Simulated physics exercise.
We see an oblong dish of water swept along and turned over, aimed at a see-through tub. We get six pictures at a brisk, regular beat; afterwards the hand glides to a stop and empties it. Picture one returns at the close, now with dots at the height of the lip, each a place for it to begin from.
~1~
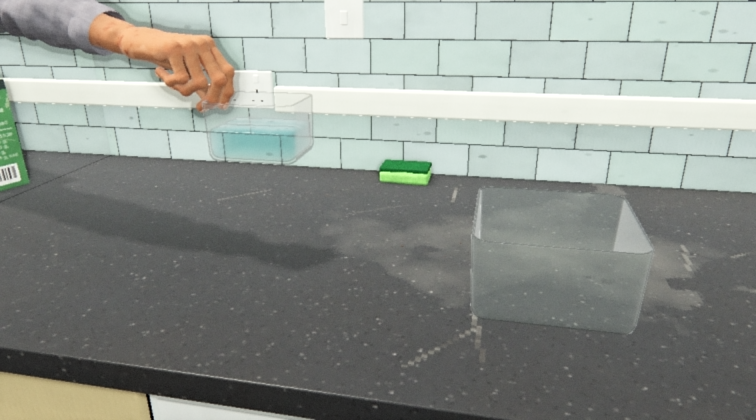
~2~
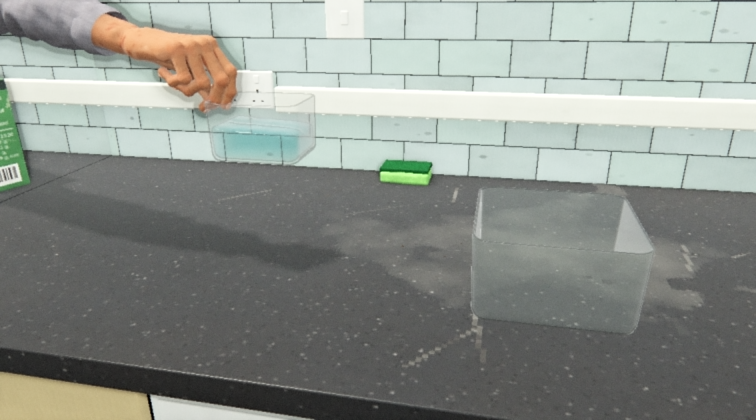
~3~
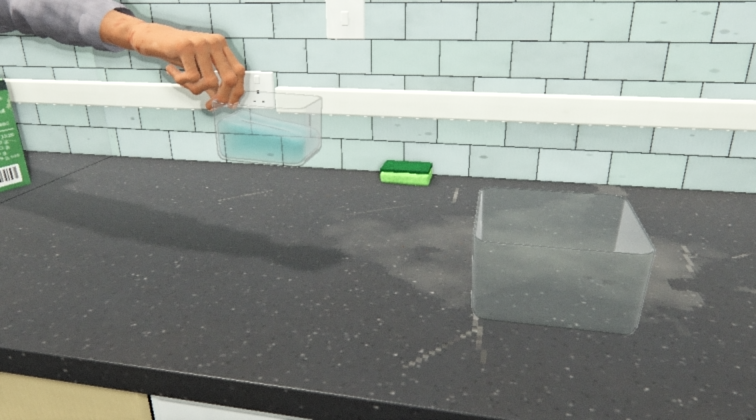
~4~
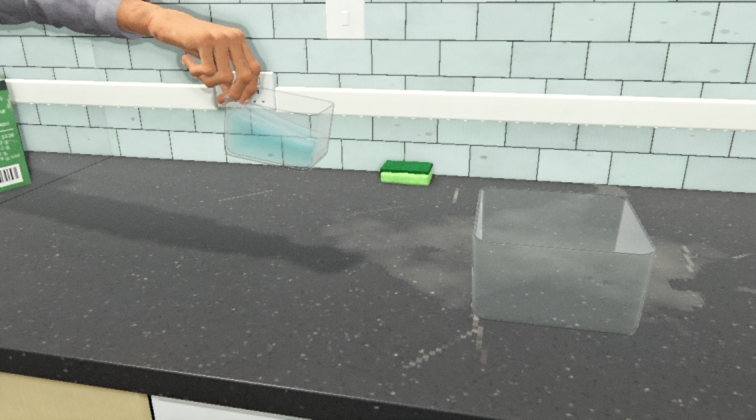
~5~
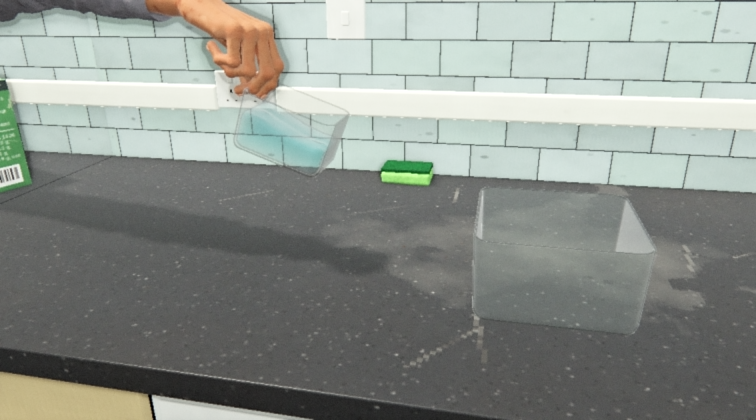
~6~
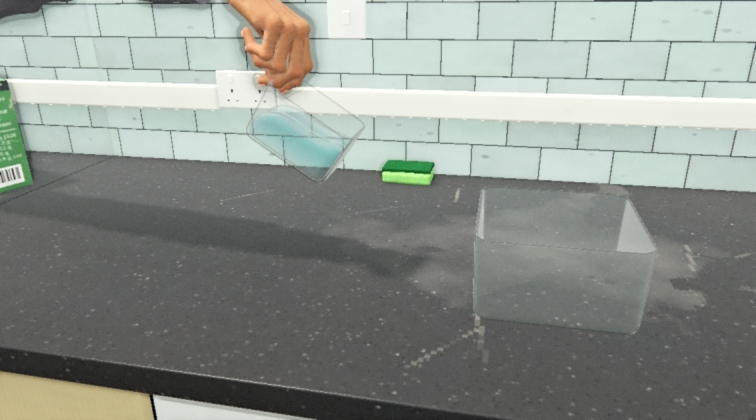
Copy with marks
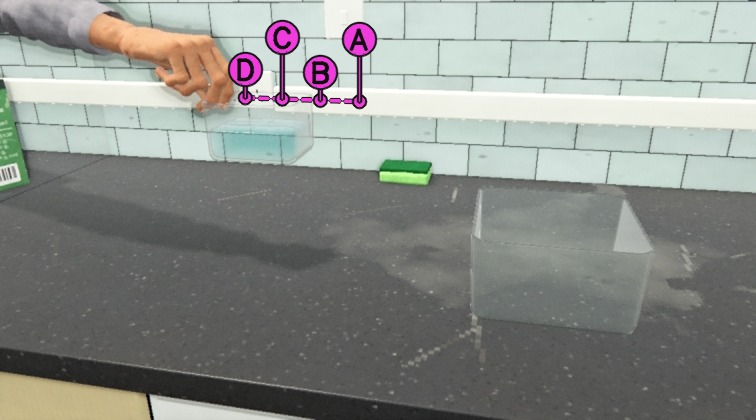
A clear oblong dish of blue water, held by a hand from above, moves slowly right over a dark countertop, then tilts increasingly with its right side downward, while an empty see-through tub and a green sponge stay still.
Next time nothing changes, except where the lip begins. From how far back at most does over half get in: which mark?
The limit is A.
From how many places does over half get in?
One of the four.
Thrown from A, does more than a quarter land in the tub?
Yes.
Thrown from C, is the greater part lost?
Yes, that goes wrong.
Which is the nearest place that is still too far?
That is place B.
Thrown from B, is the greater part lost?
Yes, that goes wrong.
On the marked copy, A at (359, 101); B at (320, 100); C at (282, 99); D at (245, 97).
For place A, about 75 % lands in the tub, 14 % falls short and 10 % goes beside or beyond.
For place B, about 15 % lands in the tub, 81 % falls short and 4 % goes beside or beyond.
For place C, about 0 % lands in the tub, 97 % falls short and 3 % goes beside or beyond.
For place D, about 0 % lands in the tub, 100 % falls short.
